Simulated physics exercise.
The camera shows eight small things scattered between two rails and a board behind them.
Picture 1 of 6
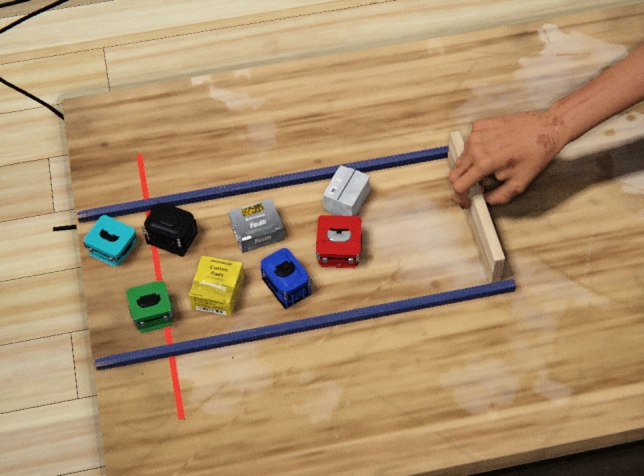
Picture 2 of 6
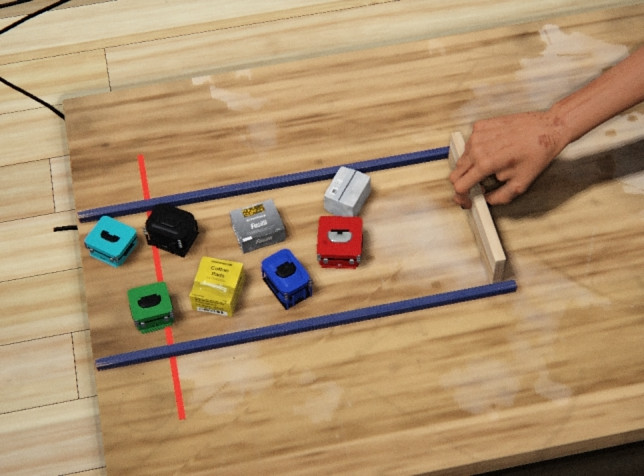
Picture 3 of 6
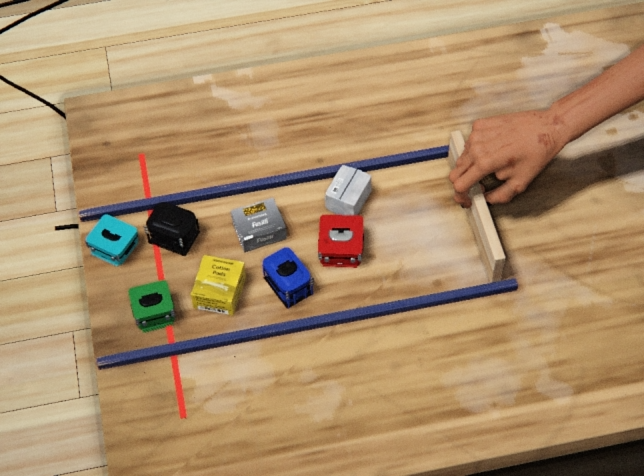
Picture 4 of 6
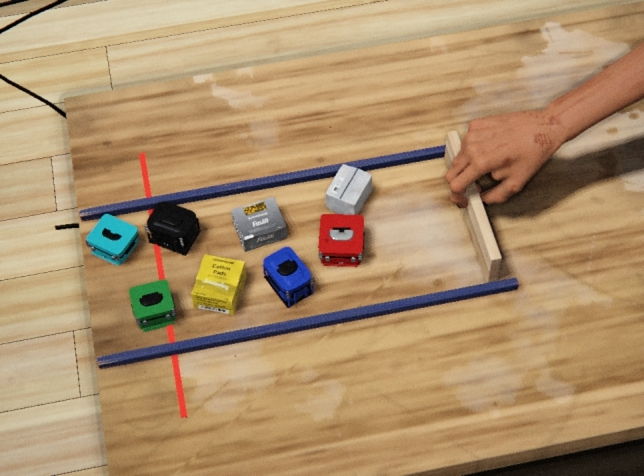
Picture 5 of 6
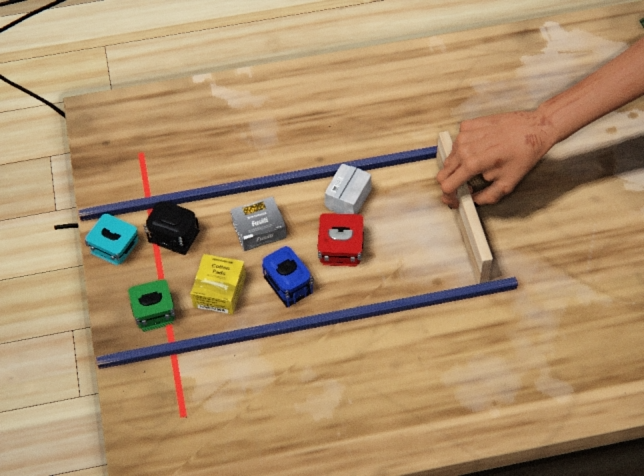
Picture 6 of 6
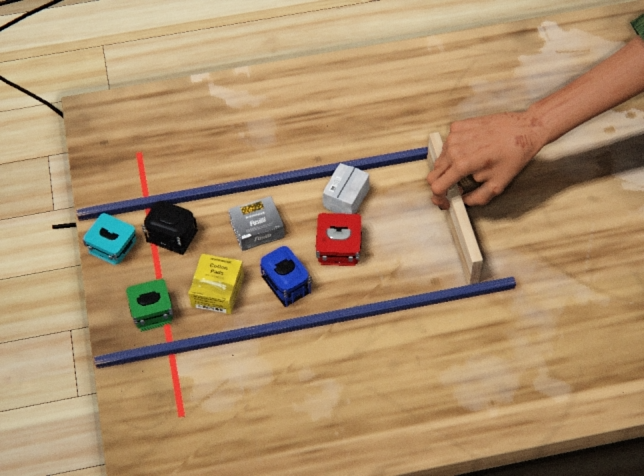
A hand held a wooden board upright behind eight small colorful boxes scattered between two blue rails, stayed nearly still at first, then slid the board slightly left while the boxes stayed in place.
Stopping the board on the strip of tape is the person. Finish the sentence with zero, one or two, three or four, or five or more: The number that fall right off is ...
The number that fall right off is three or four.
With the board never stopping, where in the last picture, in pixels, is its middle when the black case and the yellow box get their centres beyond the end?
Black case: (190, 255); yellow box: (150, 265).
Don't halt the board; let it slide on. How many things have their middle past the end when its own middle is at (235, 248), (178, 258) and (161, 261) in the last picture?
0, 3 and 3.
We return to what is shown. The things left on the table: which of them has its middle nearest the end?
The yellow box finishes closest.
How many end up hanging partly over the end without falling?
Overhanging ones - 2.
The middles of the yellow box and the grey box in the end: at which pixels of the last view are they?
First: About (96, 310); second: About (96, 250).
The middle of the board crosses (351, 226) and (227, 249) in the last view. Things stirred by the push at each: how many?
Counts: 2 and 8.
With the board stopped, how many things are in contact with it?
3 touch it.
A little later, none off yet; turquoise case at rest near (111, 240); green case at rest near (150, 305); black case at rest near (170, 227).
Next, none off yet; turquoise case shifted a little near (95, 240); green case at rest near (147, 306); black case shifted about its own width near (137, 237).
When it is over, the number that fall off is three or four; down, black case, green case and turquoise case.
